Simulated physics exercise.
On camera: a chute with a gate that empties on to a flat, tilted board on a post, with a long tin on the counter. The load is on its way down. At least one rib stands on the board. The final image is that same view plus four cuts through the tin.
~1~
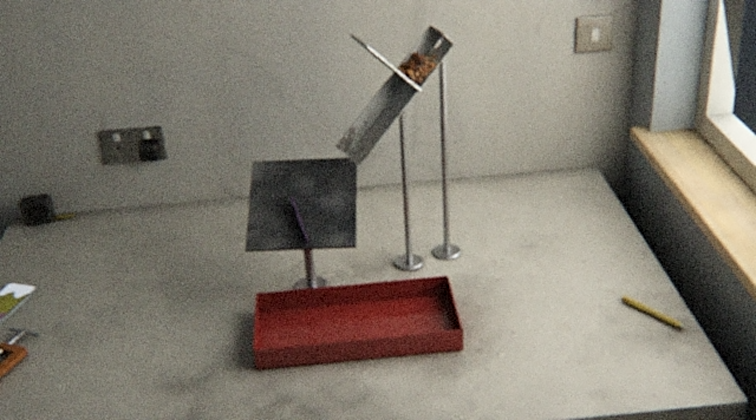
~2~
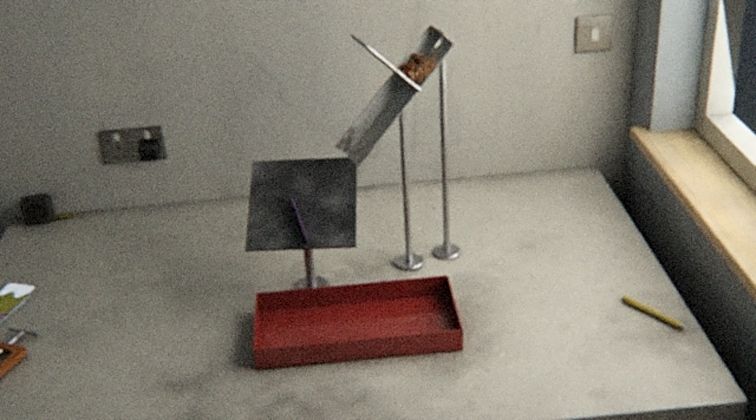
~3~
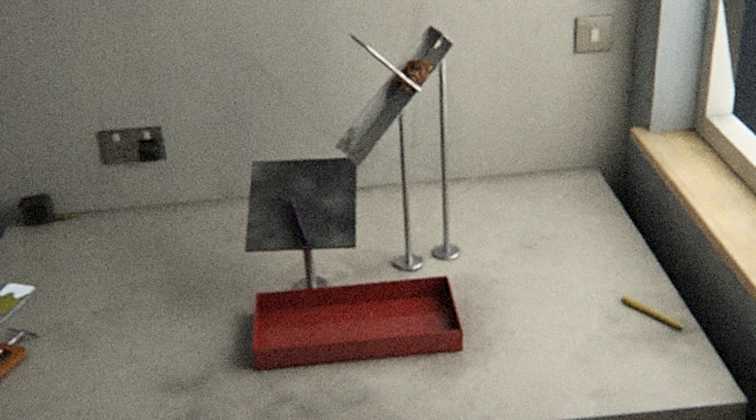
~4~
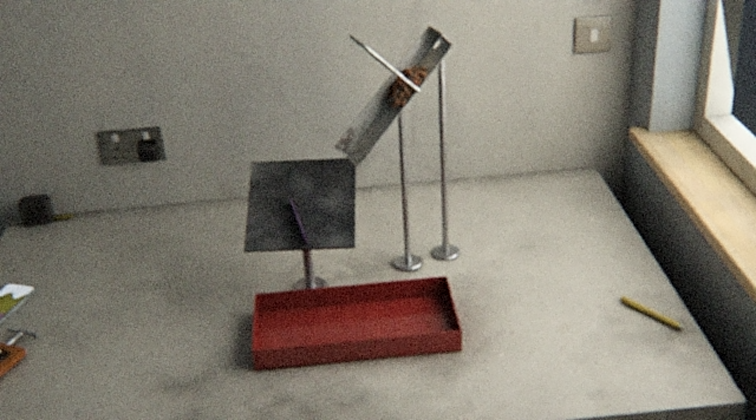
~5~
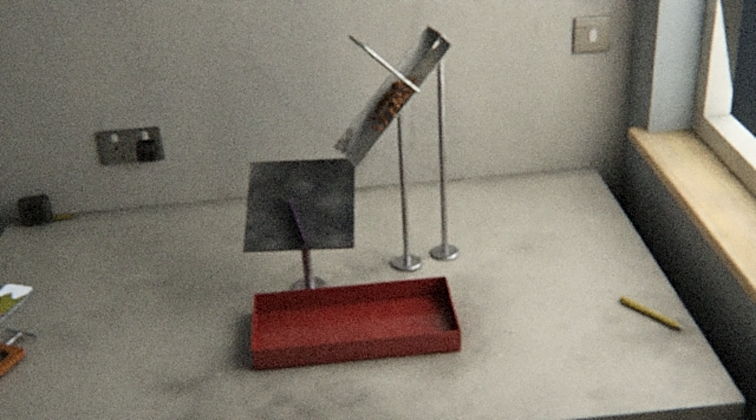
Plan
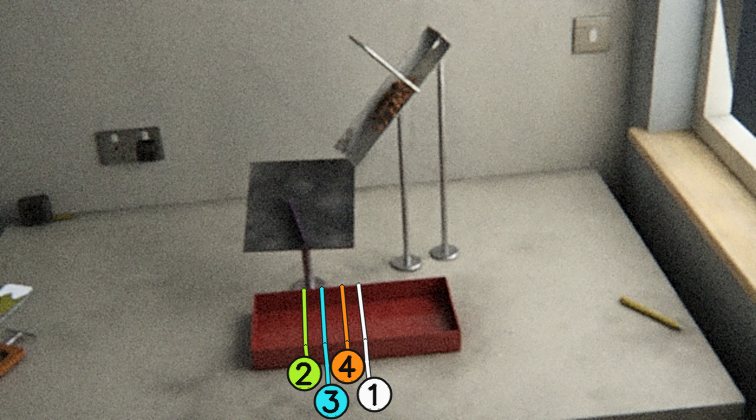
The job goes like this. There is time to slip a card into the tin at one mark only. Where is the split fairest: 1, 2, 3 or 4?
3.
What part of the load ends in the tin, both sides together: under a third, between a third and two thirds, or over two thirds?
It is over two thirds.
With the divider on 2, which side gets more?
The right side.
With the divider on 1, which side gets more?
The left side.
On the marked copy, line 1 crosses the front rim at (365, 340); line 2 crosses the front rim at (305, 345); line 3 crosses the front rim at (324, 344); line 4 crosses the front rim at (347, 341).
For line 1, of what is caught, the whole lot on the left of the divider, none at all on the right.
For line 2, of what is caught, a small share on the left of the divider, all but a few on the right.
For line 3, of what is caught, close to half on the left of the divider, close to half on the right.
For line 4, of what is caught, the whole lot on the left of the divider, none at all on the right.
